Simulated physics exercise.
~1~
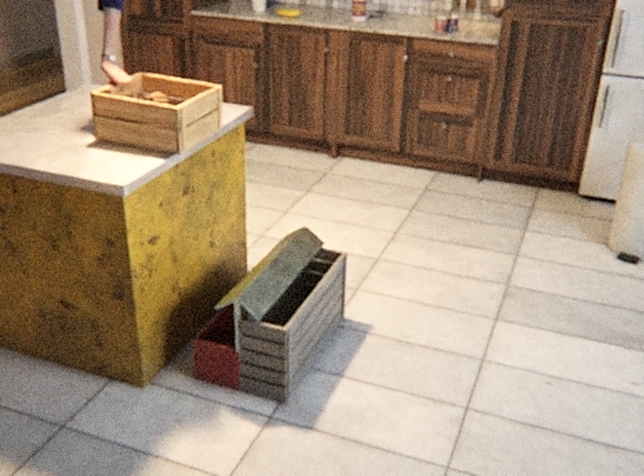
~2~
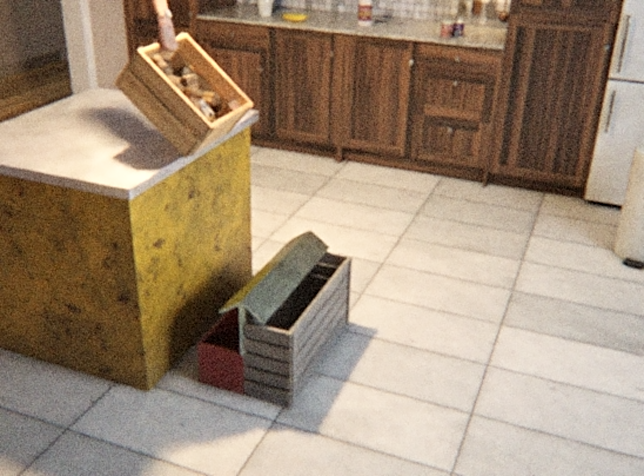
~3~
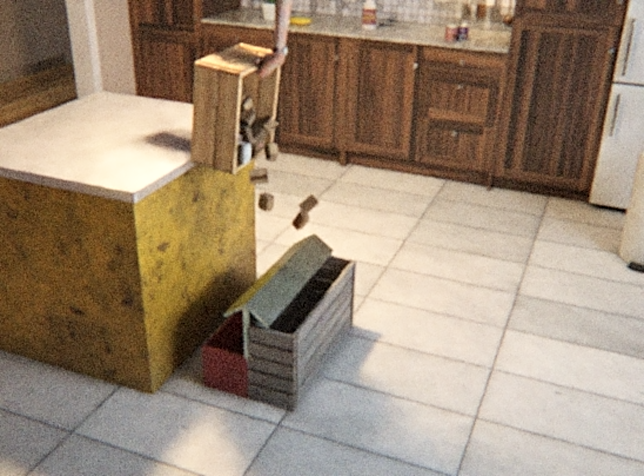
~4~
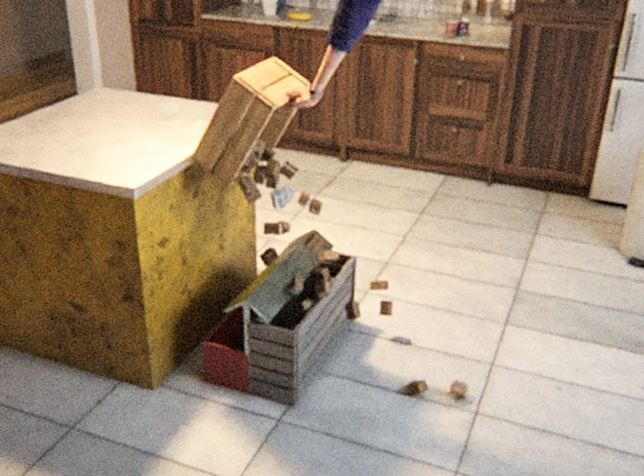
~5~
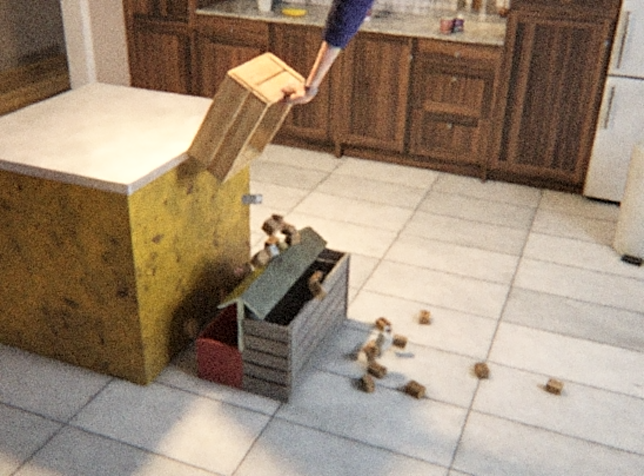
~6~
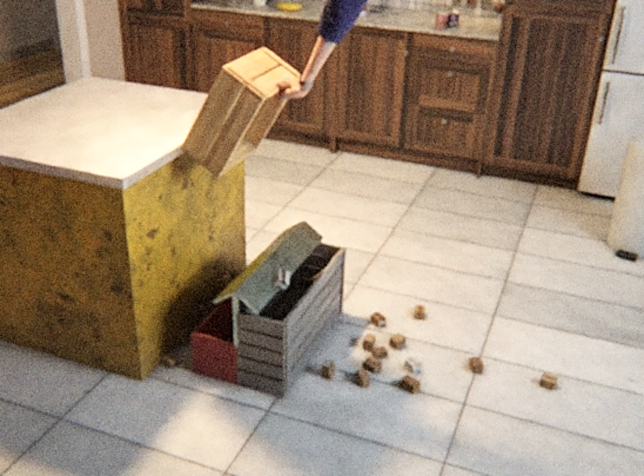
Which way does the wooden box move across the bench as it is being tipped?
The wooden box moves to the right, toward the edge of the bench above the troughs.
